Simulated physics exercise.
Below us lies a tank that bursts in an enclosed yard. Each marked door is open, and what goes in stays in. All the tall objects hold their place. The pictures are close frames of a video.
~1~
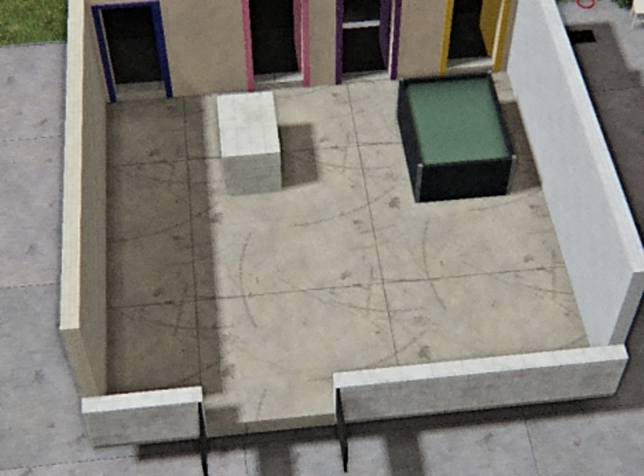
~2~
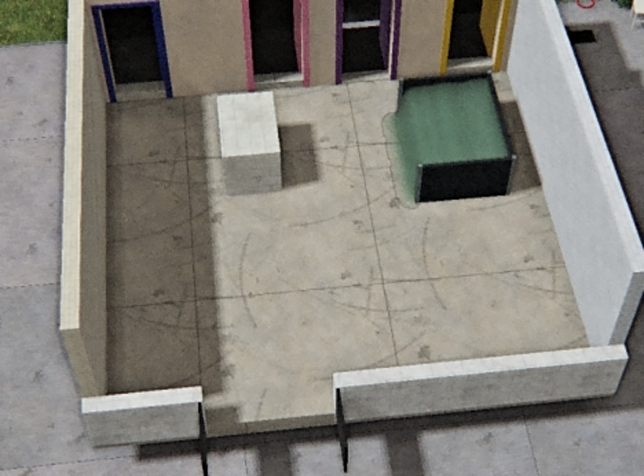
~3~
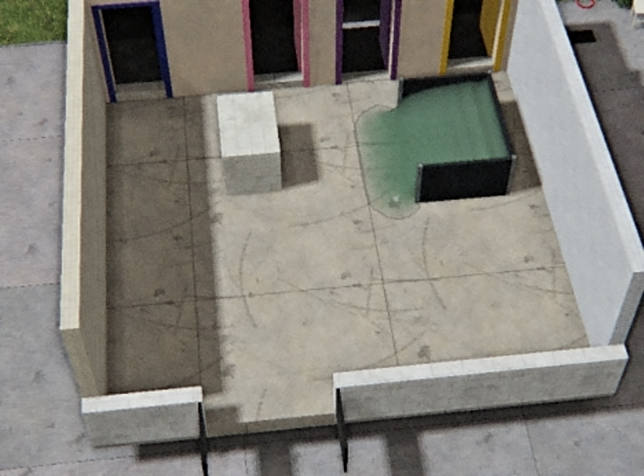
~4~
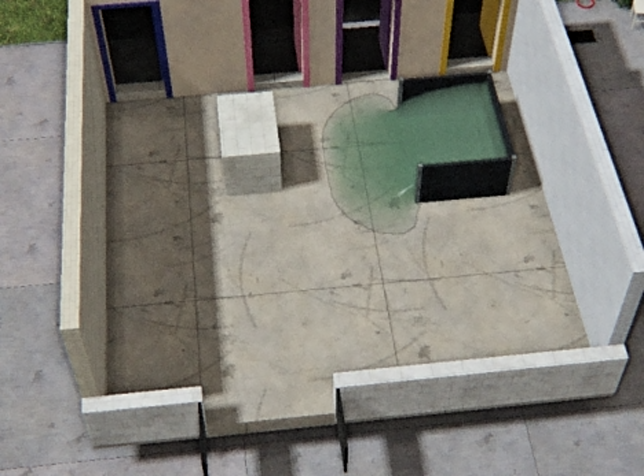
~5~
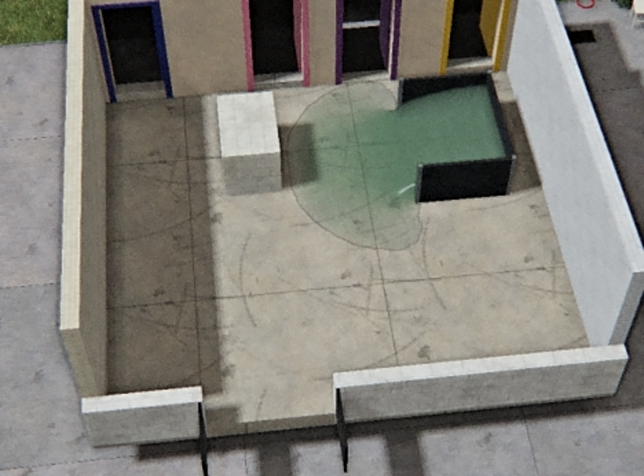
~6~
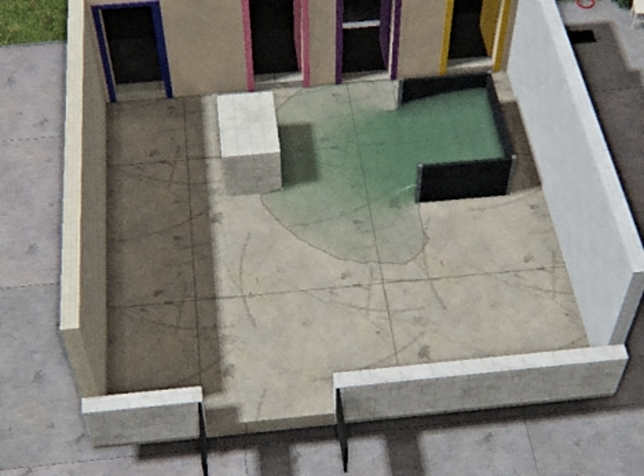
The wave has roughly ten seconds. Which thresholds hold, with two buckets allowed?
The yellow door admits no more than that; the blue door admits no more than that; the pink door lets in a lot; the purple door lets in a lot.
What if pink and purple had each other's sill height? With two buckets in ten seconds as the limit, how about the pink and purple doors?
My reading: The pink one passes that mark, the purple one stays under.
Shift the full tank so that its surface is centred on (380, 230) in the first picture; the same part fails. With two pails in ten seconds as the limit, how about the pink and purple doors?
My reading: Pink lets less in, purple lets less in.
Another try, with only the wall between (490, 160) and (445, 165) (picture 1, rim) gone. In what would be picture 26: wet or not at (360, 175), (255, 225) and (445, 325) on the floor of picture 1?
One after the other: Clear, no water, flooded.
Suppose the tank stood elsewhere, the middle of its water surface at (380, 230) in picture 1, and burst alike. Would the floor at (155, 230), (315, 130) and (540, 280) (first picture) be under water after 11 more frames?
One after the other: Awash, dry, no water.
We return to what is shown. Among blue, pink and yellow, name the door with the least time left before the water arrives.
It is the pink door.
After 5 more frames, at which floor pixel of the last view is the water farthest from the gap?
Near (129, 245).
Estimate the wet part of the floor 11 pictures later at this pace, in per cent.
Close to 50 %.
A moment on, water covers 30 % of the floor; the yellow door not reached, the blue door not reached, the pink door wet at the sill, nothing in, the purple door under two buckets in.
Next, water covers 50 % of the floor; the yellow door not reached, the blue door wet at the sill, nothing in, the pink door over two buckets in, the purple door under two buckets in.
Then, water covers 60 % of the floor; the yellow door not reached, the blue door wet at the sill, nothing in, the pink door far over two buckets in, the purple door over two buckets in.
Later, water covers 80 % of the floor; the yellow door wet at the sill, nothing in, the blue door wet at the sill, nothing in, the pink door far over two buckets in, the purple door over two buckets in.
In the end, water covers 95 % of the floor; the yellow door wet at the sill, nothing in, the blue door wet at the sill, nothing in, the pink door far over two buckets in, the purple door over two buckets in.
